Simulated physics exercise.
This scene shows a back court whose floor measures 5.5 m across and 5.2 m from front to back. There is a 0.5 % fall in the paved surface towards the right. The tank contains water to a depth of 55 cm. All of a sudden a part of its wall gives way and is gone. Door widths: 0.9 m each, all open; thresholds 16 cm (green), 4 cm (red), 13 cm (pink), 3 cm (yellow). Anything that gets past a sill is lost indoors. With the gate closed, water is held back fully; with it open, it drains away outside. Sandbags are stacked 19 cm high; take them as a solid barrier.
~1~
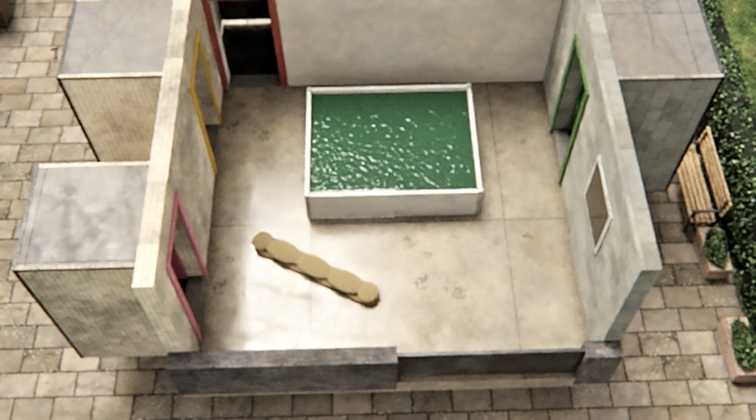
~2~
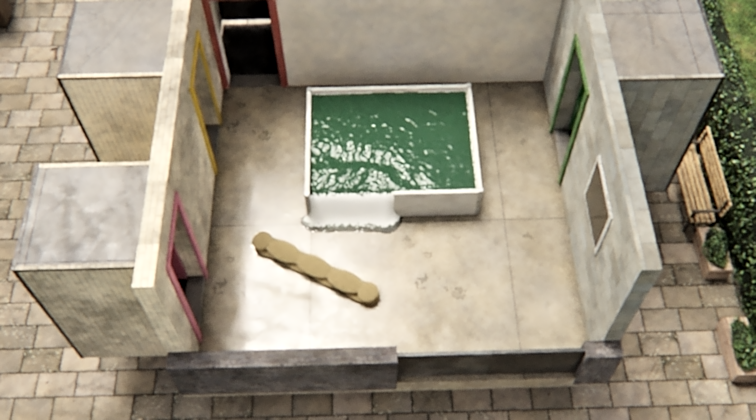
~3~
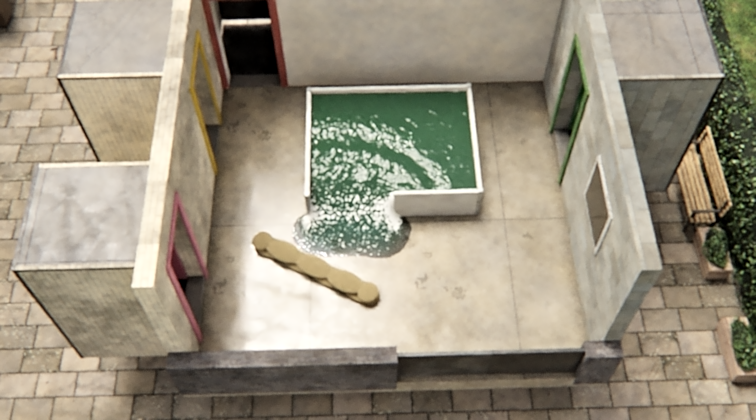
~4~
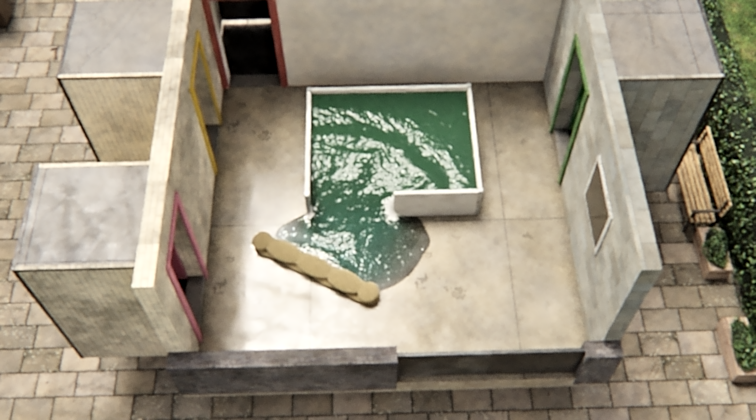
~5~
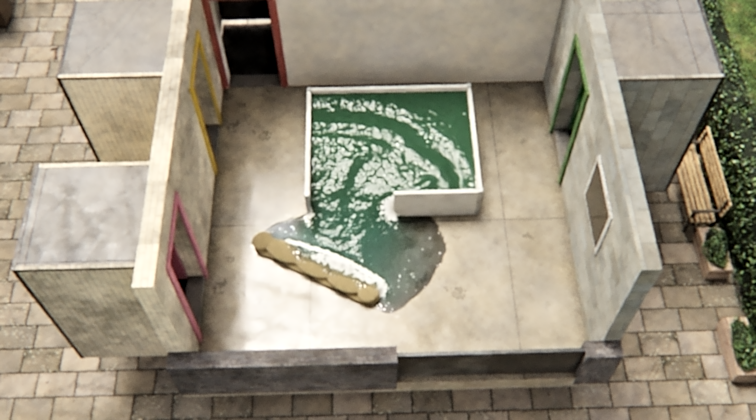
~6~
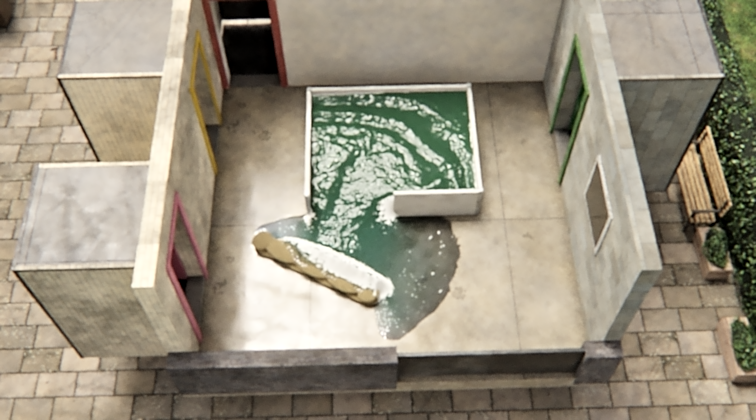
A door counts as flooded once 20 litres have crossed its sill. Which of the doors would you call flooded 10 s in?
I would call the green door not flooded; I would call the red door flooded; I would call the pink door not flooded; I would call the yellow door flooded.
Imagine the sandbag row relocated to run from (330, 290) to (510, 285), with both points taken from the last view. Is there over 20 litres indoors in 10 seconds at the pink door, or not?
Then, for the pink door, it's higher.
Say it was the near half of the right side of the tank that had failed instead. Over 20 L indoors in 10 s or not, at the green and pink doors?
Outcome at green: Exceeded; outcome at pink: Not exceeded.
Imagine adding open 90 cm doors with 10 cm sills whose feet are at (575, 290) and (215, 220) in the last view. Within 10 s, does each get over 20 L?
Door 1: Limit broken; door 2: Limit not reached.
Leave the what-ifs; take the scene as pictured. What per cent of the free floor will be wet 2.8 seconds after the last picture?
I'd say around 75 %.
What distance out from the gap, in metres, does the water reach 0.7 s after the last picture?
It comes to some 3.2 metres.
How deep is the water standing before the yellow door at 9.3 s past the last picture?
Some 9.5 cm.
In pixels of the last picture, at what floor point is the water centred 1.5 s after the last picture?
I'd put it close to (376, 210).
Then, 0.7 s after the last picture water covers 30 % of the floor and is deepest (40 cm) near (315, 256); green door not reached, red door not reached, pink door not reached, yellow door not reached.
Then, 1.5 s after the last picture water covers 55 % of the floor and is deepest (37 cm) near (315, 256); green door not reached, red door not reached, pink door 11 cm at the sill, 0 L in, yellow door 5 cm at the sill, 0 L in.
Then, 2.8 s after the last picture water covers 75 % of the floor and is deepest (28 cm) near (578, 338); green door 3 cm at the sill, 0 L in, red door 9 cm at the sill, 6 L in, pink door 13 cm at the sill, 0 L in, yellow door 6 cm at the sill, 7 L in.
Then, 5.3 s after the last picture water covers 90 % of the floor and is deepest (22 cm) near (515, 88); green door 7 cm at the sill, 0 L in, red door 12 cm at the sill, 73 L in, pink door 9 cm at the sill, 1 L in, yellow door 6 cm at the sill, 23 L in.
Then, 9.3 s after the last picture water covers 95 % of the floor and is deepest (18 cm) near (495, 88); green door 15 cm at the sill, 0 L in, red door 11 cm at the sill, 176 L in, pink door 9 cm at the sill, 1 L in, yellow door 9 cm at the sill, 44 L in.
